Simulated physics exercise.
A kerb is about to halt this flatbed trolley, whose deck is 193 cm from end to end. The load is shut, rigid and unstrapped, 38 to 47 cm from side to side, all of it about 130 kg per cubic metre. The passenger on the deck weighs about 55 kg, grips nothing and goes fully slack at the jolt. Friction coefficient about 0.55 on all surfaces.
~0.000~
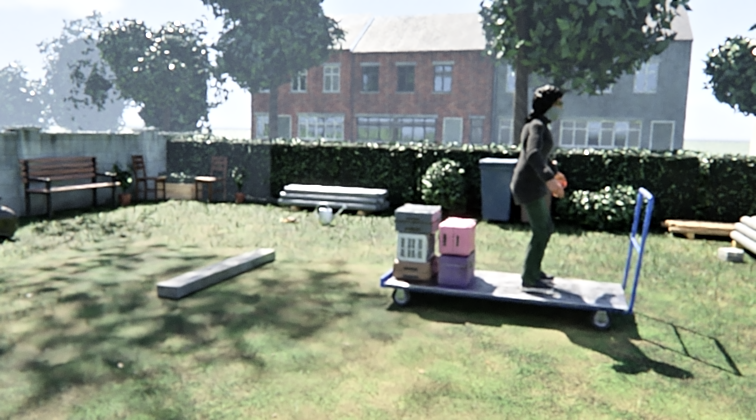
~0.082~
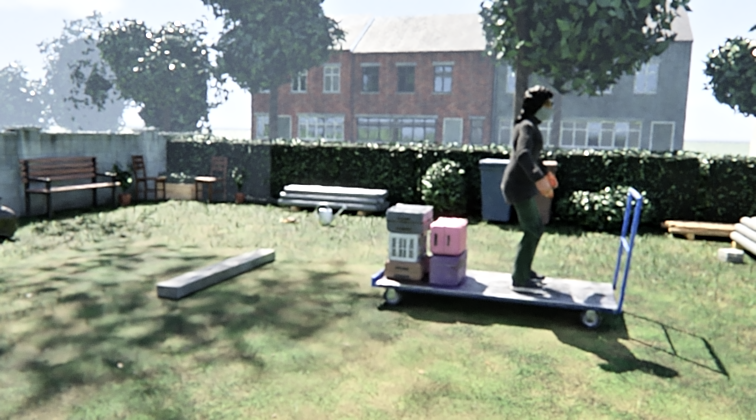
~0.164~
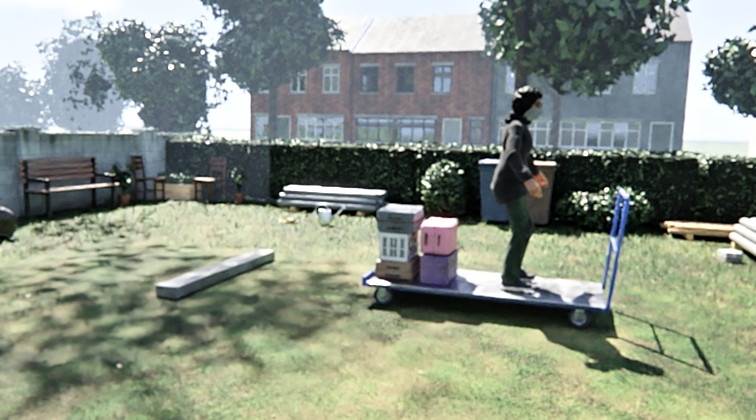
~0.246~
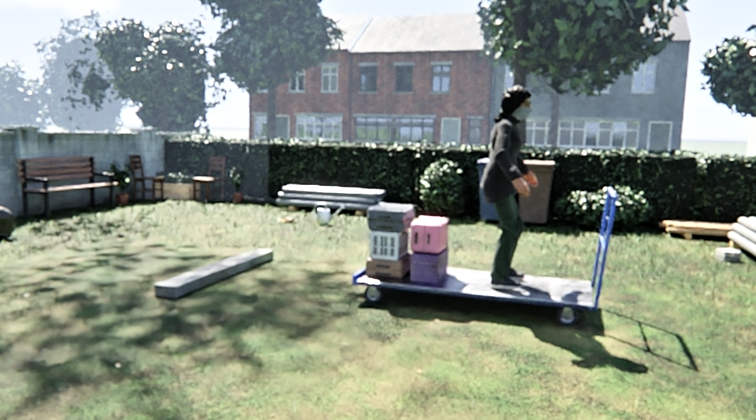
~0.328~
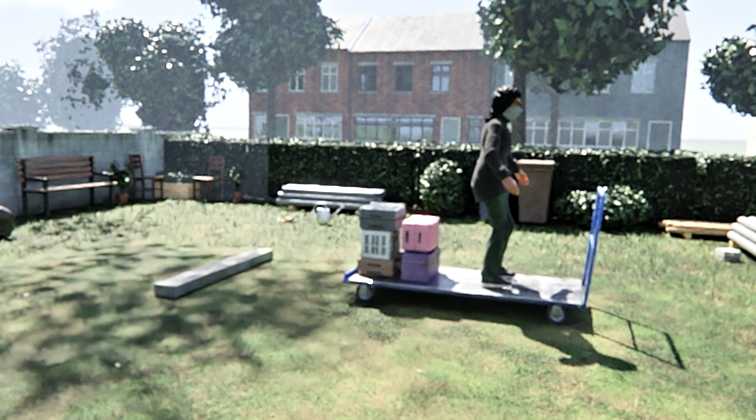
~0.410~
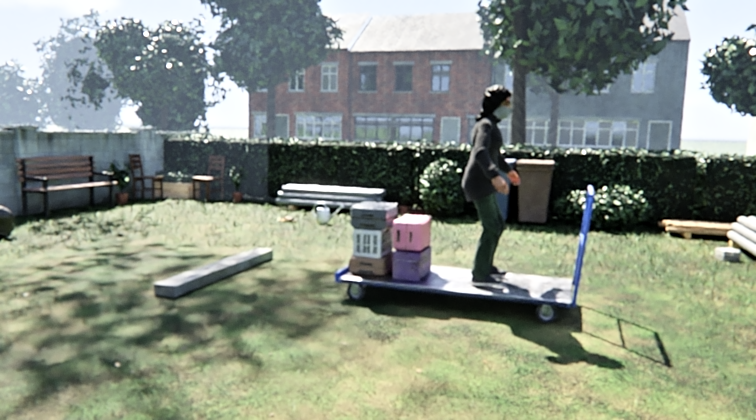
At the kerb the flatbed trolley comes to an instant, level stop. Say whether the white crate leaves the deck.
In the end the white crate keeps its place on the deck.
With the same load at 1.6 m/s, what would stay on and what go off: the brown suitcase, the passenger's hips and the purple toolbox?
In that case brown on, hips on, purple on.
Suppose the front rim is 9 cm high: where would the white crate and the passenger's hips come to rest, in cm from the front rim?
Then white 10 behind, hips 80 behind.
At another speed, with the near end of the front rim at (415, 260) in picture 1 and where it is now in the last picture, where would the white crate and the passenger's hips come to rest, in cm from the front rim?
In that case white 10 behind, hips 80 behind.
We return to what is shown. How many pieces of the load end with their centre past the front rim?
0 of them.
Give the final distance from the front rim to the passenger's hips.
About 80 cm behind the rim.
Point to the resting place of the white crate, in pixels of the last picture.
Near (237, 229).
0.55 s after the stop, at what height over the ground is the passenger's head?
Roughly 80 cm above it.
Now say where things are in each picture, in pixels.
The first frame shows white crate (417, 244), pink suitcase (458, 237), rim corner (382, 283); 176 cm still to roll.
The second frame shows white crate (408, 244), pink suitcase (449, 237), rim corner (373, 282); 168 cm still to roll.
The third frame shows white crate (399, 244), pink suitcase (439, 236), rim corner (364, 282); 161 cm still to roll.
The fourth frame shows white crate (390, 242), pink suitcase (430, 235), rim corner (354, 280); 153 cm still to roll.
The fifth frame shows white crate (382, 241), pink suitcase (421, 234), rim corner (345, 279); 145 cm still to roll.
The sixth frame shows white crate (373, 240), pink suitcase (412, 233), rim corner (337, 278); 137 cm still to roll. Speed about 0.9 m/s.
Impact comes at 1.86 s.
After 2.41 s the white crate is 15 cm behind the rim, tilted 0°, near (237, 229) in the last picture's view.
After 2.86 s the white crate is 15 cm behind the rim, tilted 0°, near (237, 229) in the last picture's view.
When all is still (3.5 s), nothing is past the rim; behind it, grey suitcase, white crate, brown suitcase, purple toolbox, pink suitcase and the passenger's hips.
